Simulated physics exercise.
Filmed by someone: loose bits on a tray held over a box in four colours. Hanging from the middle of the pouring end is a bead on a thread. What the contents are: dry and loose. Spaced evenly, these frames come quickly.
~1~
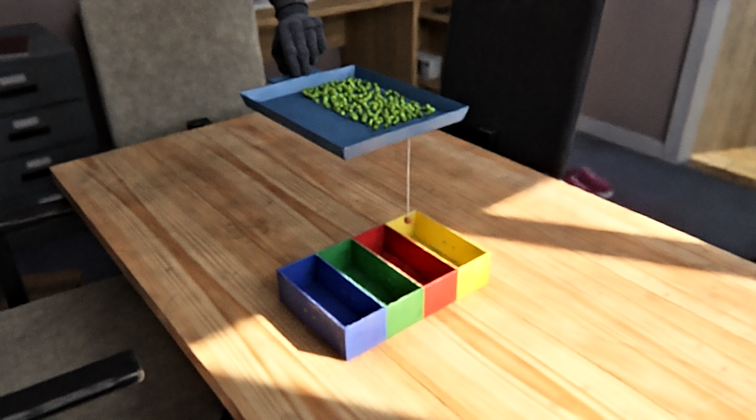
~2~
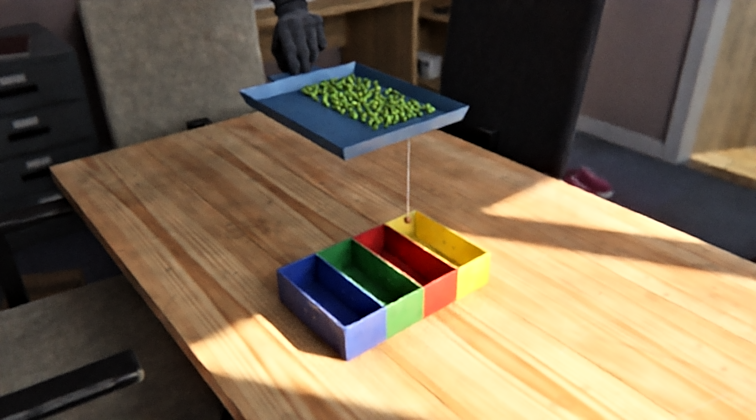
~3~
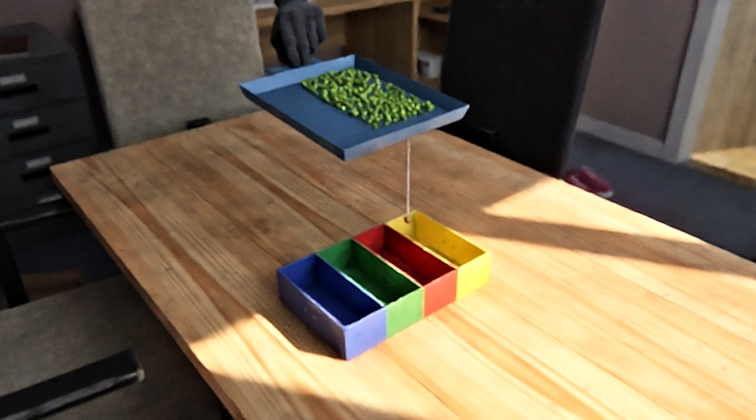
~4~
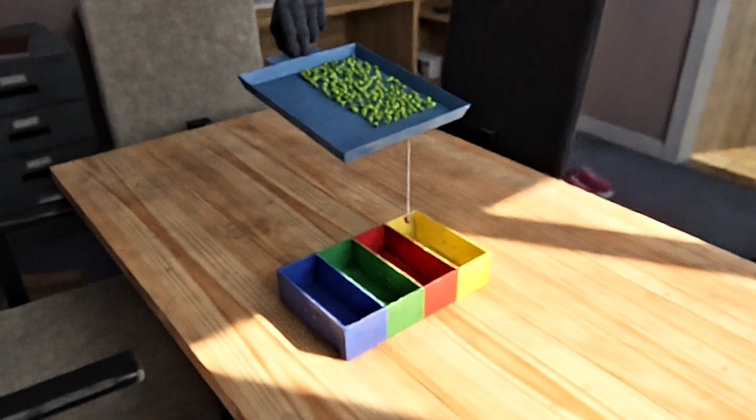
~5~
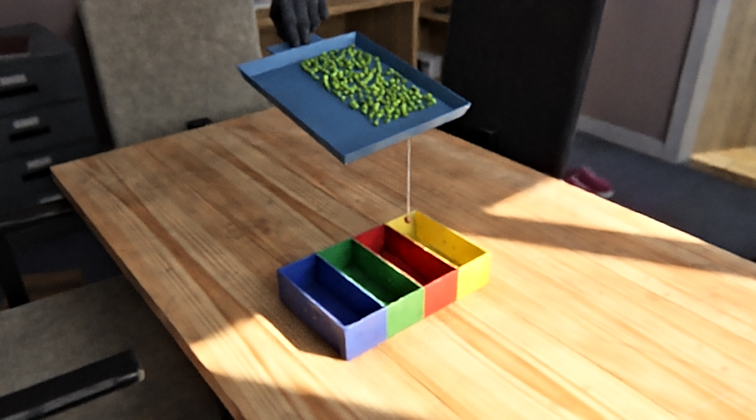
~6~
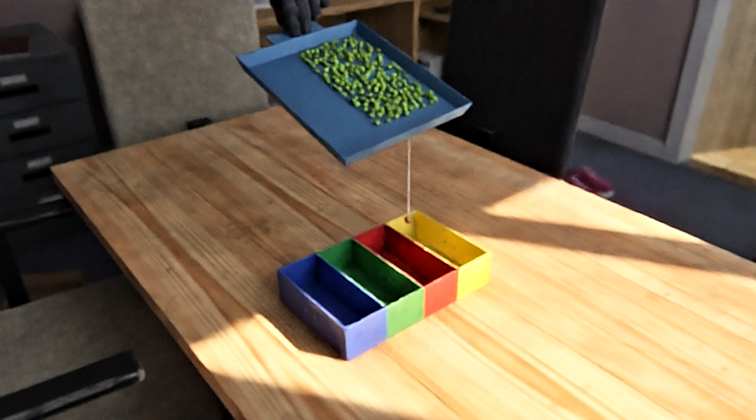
At first, a gloved hand holds a blue tray of small green pieces nearly level above a box with blue, green, red and yellow cells, a thread hanging beneath. Then the hand steadily raises the tray's back, tilting it toward the front left corner, while the box stays still.
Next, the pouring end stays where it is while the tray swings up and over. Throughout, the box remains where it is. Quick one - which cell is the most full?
The green one is.
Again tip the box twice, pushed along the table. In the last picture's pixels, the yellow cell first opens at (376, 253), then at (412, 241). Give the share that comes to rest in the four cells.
80 % for the first, 100 % for the second.
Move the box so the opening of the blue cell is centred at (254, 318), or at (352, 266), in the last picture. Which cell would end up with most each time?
The cell in yellow first, blue second.
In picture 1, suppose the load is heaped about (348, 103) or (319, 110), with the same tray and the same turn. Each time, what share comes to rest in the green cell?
It would be 60 in a hundred, and then 70 in a hundred.
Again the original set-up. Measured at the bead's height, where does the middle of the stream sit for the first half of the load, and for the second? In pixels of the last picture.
The opening half passes (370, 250), the closing half (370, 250).
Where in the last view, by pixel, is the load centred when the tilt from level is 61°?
Close to (379, 149).
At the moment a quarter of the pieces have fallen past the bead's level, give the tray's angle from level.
That happens at around 80°.
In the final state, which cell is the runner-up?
The answer here is the red cell.
Just after the last frame, tray tipped steeply; the larger part on the tray; just a few in the green cell; just a few in the blue cell; just a few in the red cell; about a tenth falling or outside the box.
A moment on, tray tipped past a quarter turn; about a tenth on the tray; roughly a third in the green cell; about a tenth in the red cell; just a few in the blue cell; just a few in the yellow cell; roughly a quarter falling or outside the box.
Further on, tray tipped past a quarter turn; roughly two thirds in the green cell; roughly a quarter in the red cell; about a tenth in the yellow cell; just a few in the blue cell.
When it is over, tray tipped past a quarter turn; roughly two thirds in the green cell; roughly a quarter in the red cell; about a tenth in the yellow cell; just a few in the blue cell.
